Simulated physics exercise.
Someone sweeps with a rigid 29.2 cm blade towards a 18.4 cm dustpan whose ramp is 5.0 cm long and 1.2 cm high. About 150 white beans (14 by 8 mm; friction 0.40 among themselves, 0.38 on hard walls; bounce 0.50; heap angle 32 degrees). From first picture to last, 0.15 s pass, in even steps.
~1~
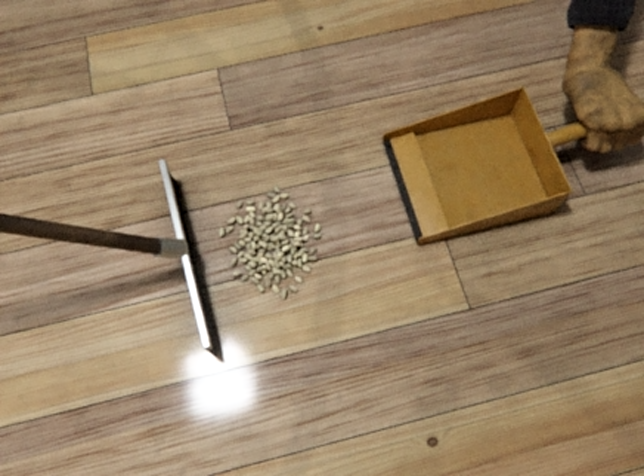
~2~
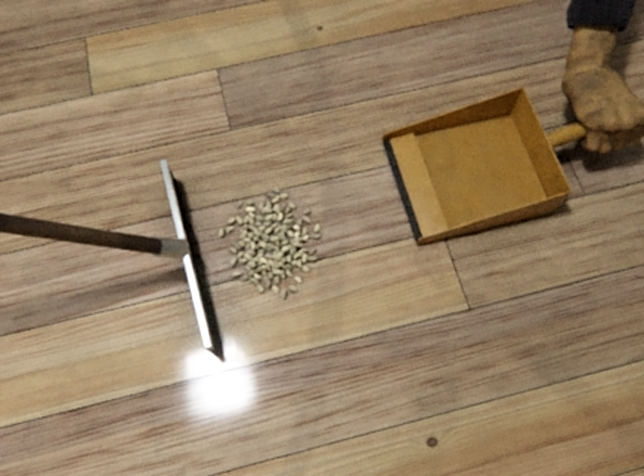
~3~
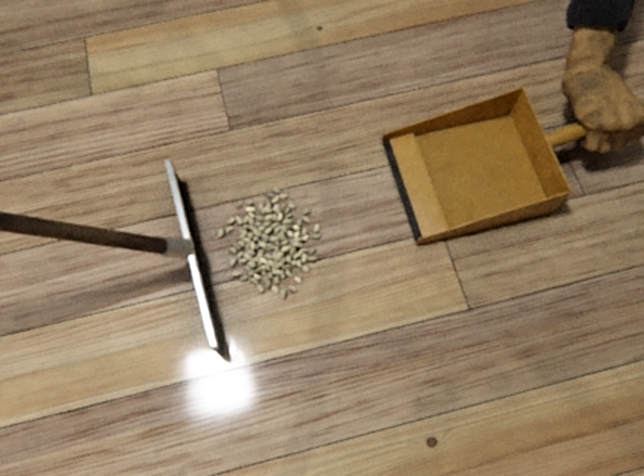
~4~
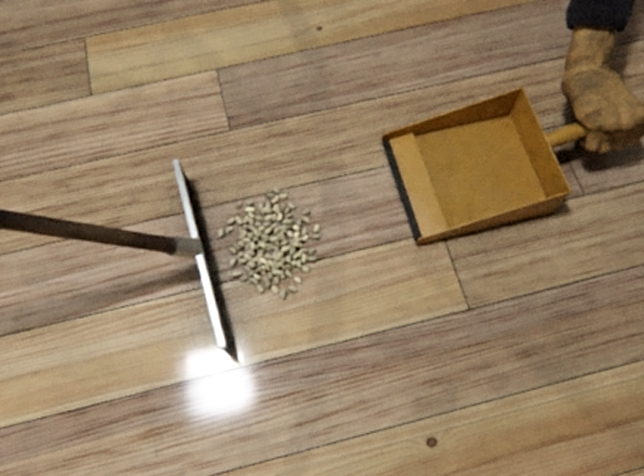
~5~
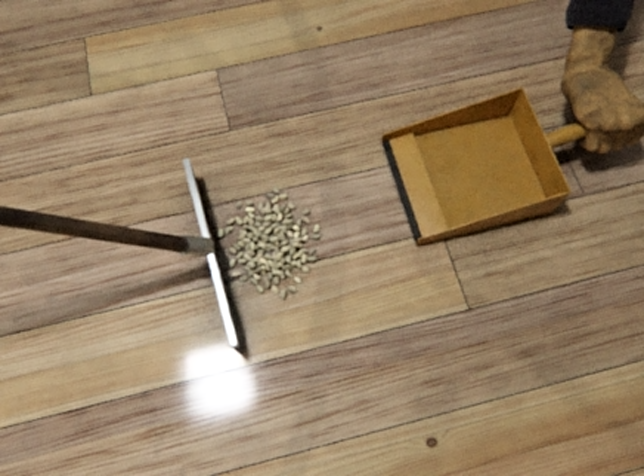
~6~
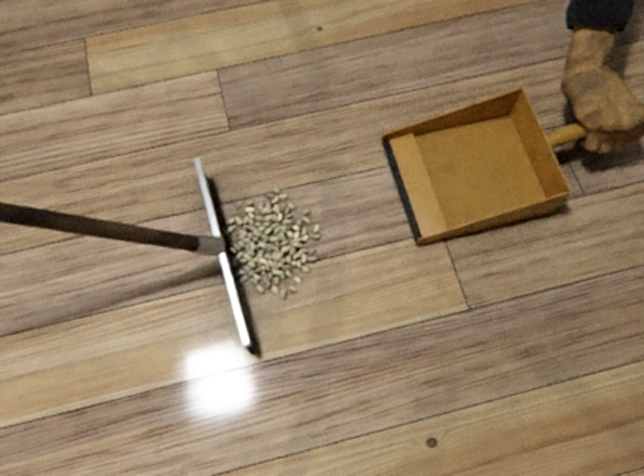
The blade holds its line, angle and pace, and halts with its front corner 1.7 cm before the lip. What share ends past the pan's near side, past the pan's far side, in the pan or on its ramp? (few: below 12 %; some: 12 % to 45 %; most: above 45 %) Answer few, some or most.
Near side some, far side few, pan some.
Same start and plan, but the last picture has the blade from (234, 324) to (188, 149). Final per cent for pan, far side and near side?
Pan 30, far 20, near 10.
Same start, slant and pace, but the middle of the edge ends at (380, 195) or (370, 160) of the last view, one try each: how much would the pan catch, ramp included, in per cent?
Some 45 and 45 per cent.
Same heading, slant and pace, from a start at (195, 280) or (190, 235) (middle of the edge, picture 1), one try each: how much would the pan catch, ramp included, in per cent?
Some 20 and 30 per cent.
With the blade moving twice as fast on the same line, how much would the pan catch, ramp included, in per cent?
Then about 30 per cent.
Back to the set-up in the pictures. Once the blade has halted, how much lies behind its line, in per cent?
Roughly 0 per cent.
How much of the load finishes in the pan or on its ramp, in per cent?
Roughly 25 per cent.
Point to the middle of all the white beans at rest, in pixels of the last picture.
Around (412, 221).
Then, 0.26 s after the last picture, middle of the blade 15 cm from the lip; 0 % over the lip, far side 0 %, near side 15 %.
Then, 0.42 s after the last picture, middle of the blade 7 cm from the lip; 0 % over the lip, far side 0 %, near side 25 %.
Then, 0.71 s after the last picture, middle of the blade 3 cm from the lip; 30 % over the lip, far side 5 %, near side 30 %.
In the end, near side 30 %, far side 5 %, pan 25 %, in front of the lip or behind the blade 40 %.
